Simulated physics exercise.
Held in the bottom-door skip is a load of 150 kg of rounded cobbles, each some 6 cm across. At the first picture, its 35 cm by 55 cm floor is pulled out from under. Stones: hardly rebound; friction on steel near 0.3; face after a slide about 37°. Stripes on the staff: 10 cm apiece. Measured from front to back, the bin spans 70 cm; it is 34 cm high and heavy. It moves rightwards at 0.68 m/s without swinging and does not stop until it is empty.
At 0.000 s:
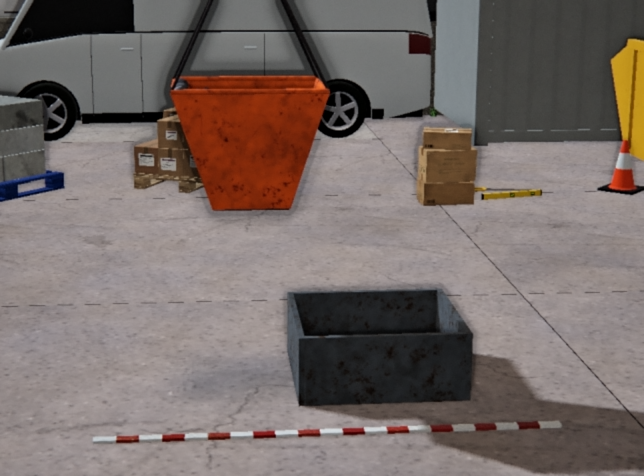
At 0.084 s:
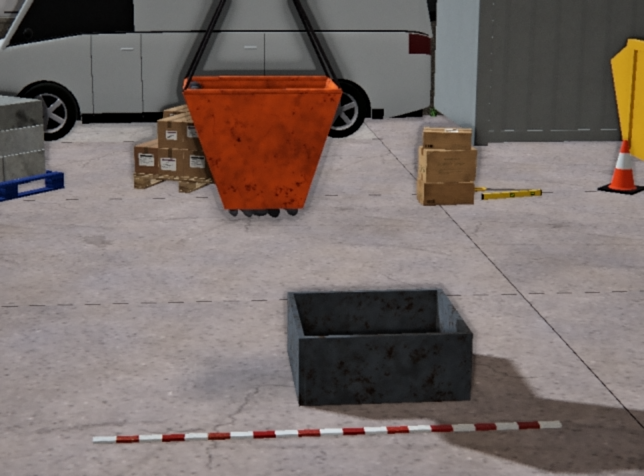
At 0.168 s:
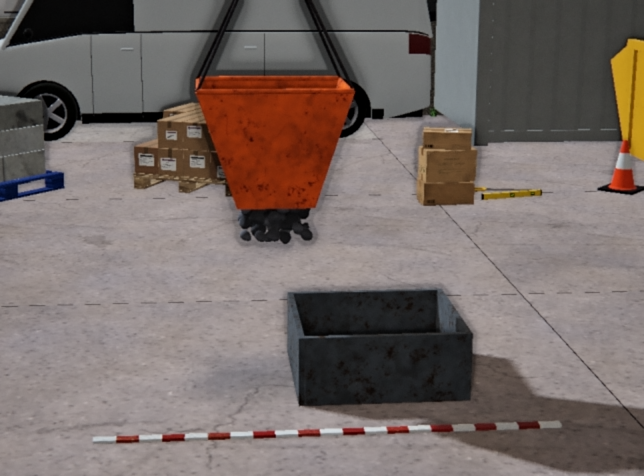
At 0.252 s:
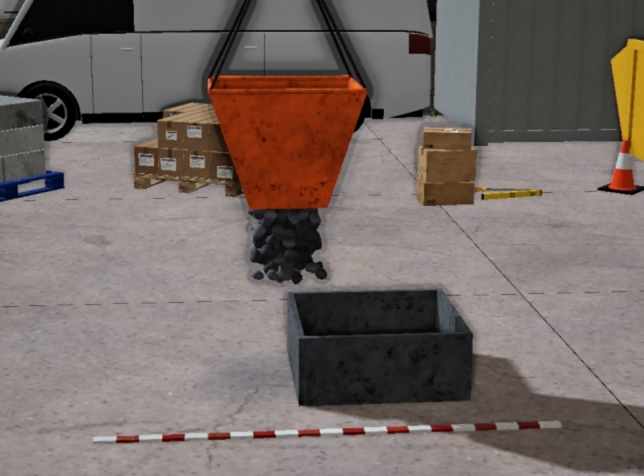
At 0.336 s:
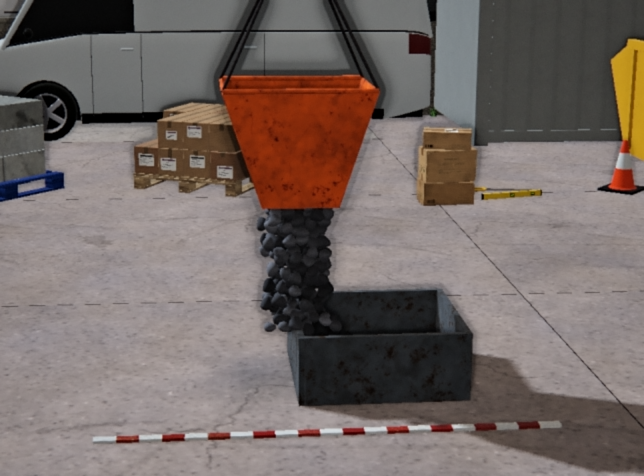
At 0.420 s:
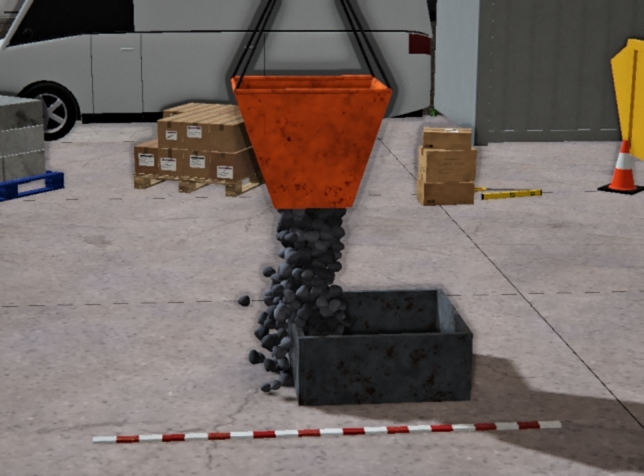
In a paved yard, an orange skip moves right, dropping dark stones around a bin's left side.
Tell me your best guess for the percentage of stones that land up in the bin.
My best guess is 85 percent.
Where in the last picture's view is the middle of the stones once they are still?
Centre at rest: Around (355, 353).
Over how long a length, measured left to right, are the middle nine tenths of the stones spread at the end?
I'd put it at close to 110 cm.
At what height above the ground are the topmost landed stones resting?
Max stone height at rest approx 30 cm.
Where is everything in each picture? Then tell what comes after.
The outlet is at (252, 198); nothing has dropped yet, in the first frame.
The outlet is at (264, 198); 7 % is out, in the second frame.
The outlet is at (276, 198); 19 % is out, the lowest stones still above the rim at (274, 230), 79 cm up, in the third frame.
The outlet is at (289, 198); 38 % is out, the lowest stones still above the rim at (282, 270), 59 cm up, in the fourth frame.
The outlet is at (301, 198); 58 % is out, the lowest stones still above the rim at (303, 307), 38 cm up, in the fifth frame.
The outlet is at (313, 197); 81 % is out, the lowest stones still above the rim at (309, 307), 38 cm up, in the sixth frame.
After 0.7 s, 0 % in the bottom-door skip, 14 % falling or lying left of the bin, 85 % falling or lying in the bin; the stones farthest right are at (439, 354).
After 1.1 s, 0 % in the bottom-door skip, 14 % falling or lying left of the bin, 85 % falling or lying in the bin; the stones farthest right are at (441, 349).
After 1.7 s, 0 % in the bottom-door skip, 14 % falling or lying left of the bin, 85 % falling or lying in the bin; the stones farthest right are at (441, 349).
After 2.6 s, 0 % in the bottom-door skip, 14 % falling or lying left of the bin, 85 % falling or lying in the bin; the stones farthest right are at (441, 349).
After 4.5 s, 0 % in the bottom-door skip, 14 % left of the bin, 85 % in the bin; the stones farthest right are at (441, 349).
